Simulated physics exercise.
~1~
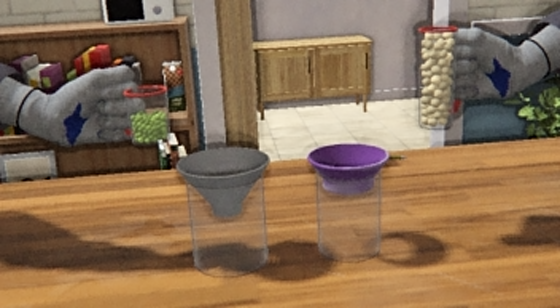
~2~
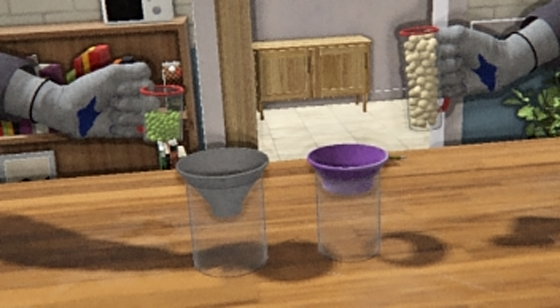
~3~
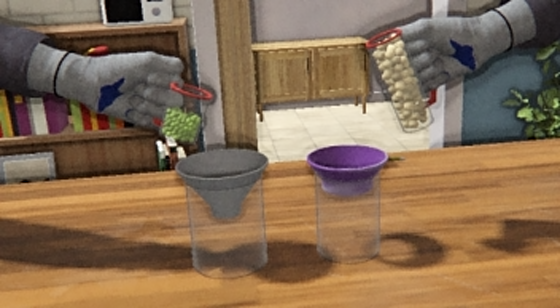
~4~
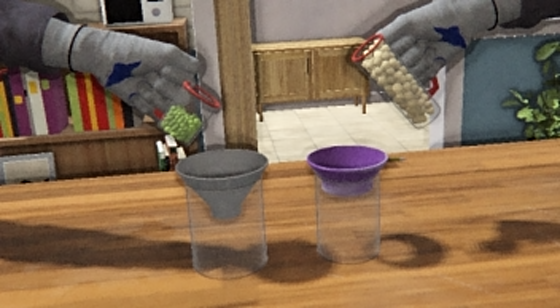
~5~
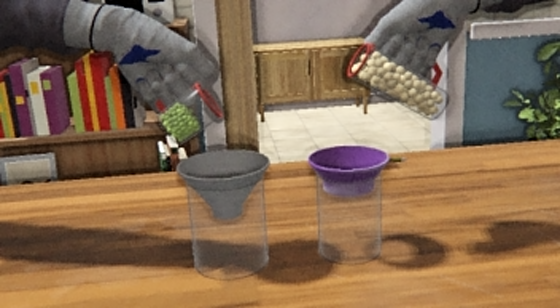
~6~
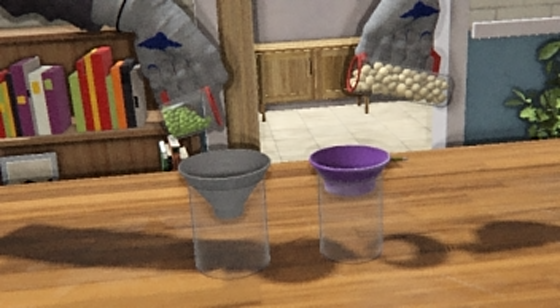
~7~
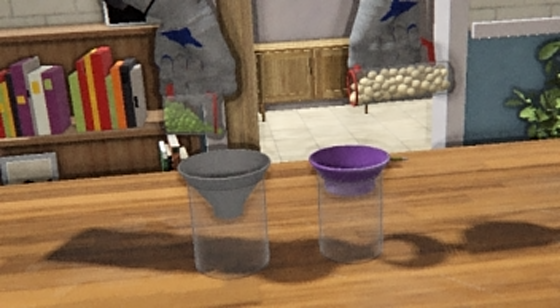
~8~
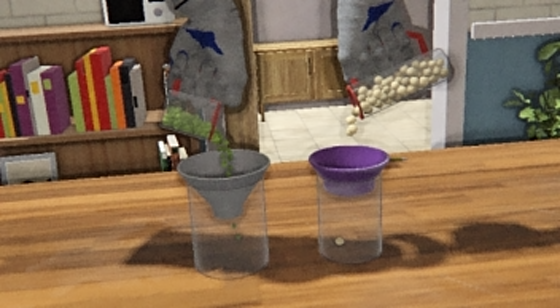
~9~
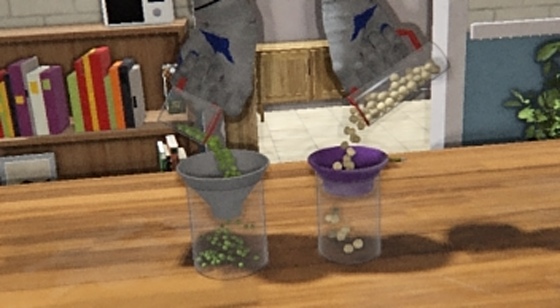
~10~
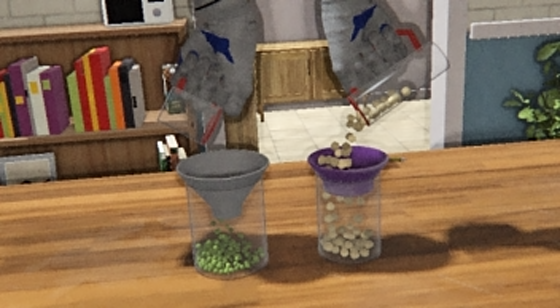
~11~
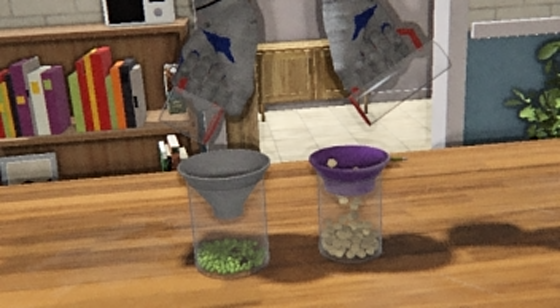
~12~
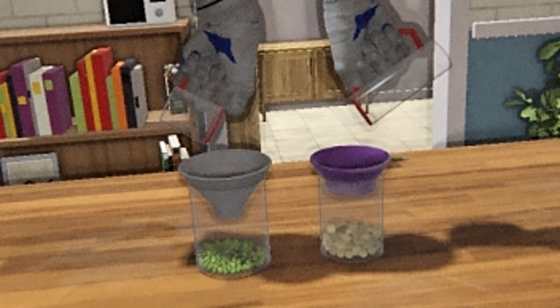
Two gloved hands tipping cups of green pieces and pale round pieces into grey and purple funnels, everything settling in the jars below.
